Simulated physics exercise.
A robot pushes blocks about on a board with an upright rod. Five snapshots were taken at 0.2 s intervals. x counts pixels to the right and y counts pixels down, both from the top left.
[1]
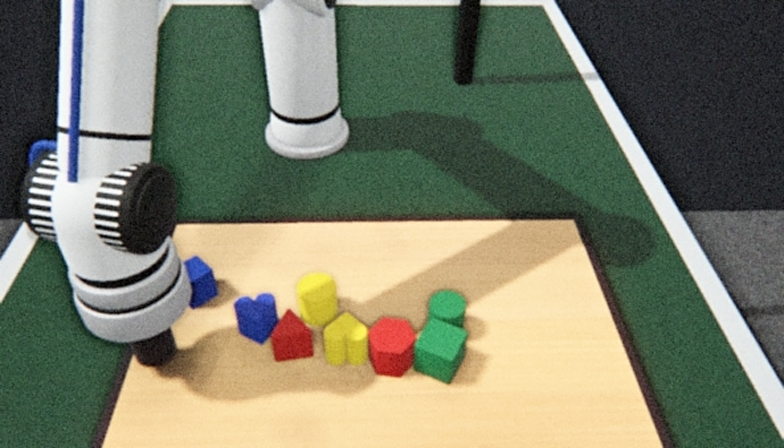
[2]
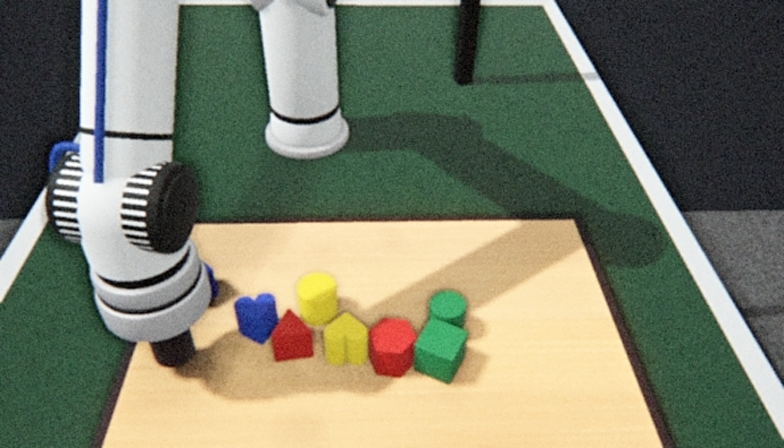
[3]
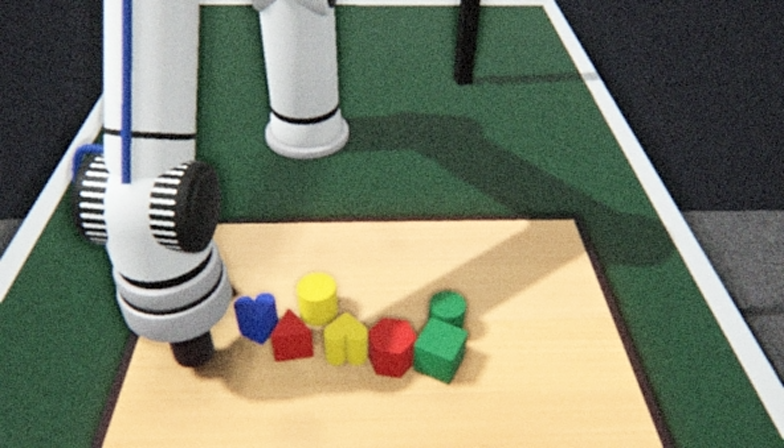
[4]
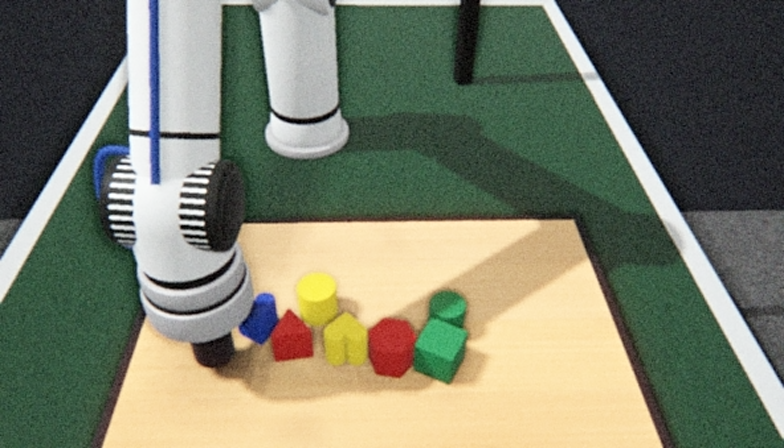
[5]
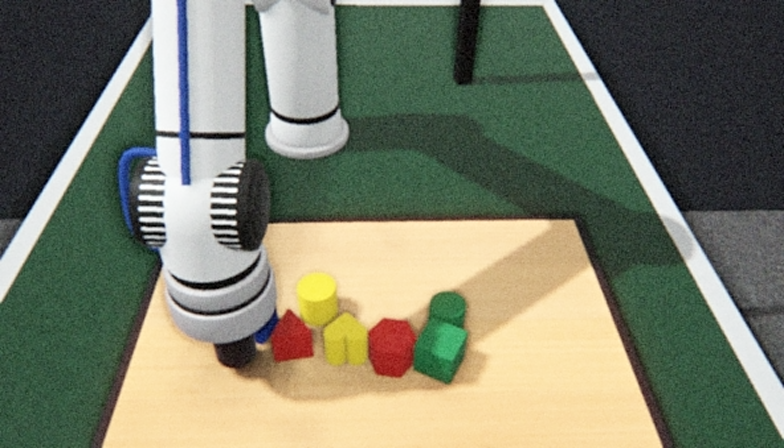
A pale wooden board lies on a green floor edged with white lines, seen from above at a fixed angle. Blue, red, yellow and green blocks sit in an uneven row across it, a yellow cylinder behind them, with a white robot arm at the left and a white column behind. The arm slides its dark tip steadily rightward, covering the blue blocks from view, while the other blocks stay still.
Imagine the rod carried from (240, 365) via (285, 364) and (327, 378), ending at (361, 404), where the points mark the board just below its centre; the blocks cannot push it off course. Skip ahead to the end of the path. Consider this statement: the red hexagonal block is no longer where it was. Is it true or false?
The claim does not hold.
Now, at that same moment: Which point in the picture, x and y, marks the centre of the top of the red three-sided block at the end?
It is going to be at (318, 315).
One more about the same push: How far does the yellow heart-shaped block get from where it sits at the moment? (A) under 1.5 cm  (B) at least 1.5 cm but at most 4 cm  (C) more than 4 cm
(A)
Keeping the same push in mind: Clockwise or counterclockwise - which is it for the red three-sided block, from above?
It spins anti-clockwise.
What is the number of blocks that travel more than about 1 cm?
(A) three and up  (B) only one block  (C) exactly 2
I'll go with B - only one block.
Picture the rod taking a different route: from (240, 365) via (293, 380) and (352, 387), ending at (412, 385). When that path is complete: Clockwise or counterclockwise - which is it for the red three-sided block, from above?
Looking down, my answer is that the red three-sided block rotates anticlockwise.
On the path given first. One third of the way, rod at (284, 353); red three-sided block at (310, 323), turned 55° anticlockwise.
Two thirds of the way, rod at (326, 366); red three-sided block at (318, 315), turned 70° anticlockwise; yellow heart-shaped block at (349, 326).
At the end, rod at (361, 392); red three-sided block at (318, 315), turned 70° anticlockwise; yellow heart-shaped block at (349, 326); red hexagonal block in place.
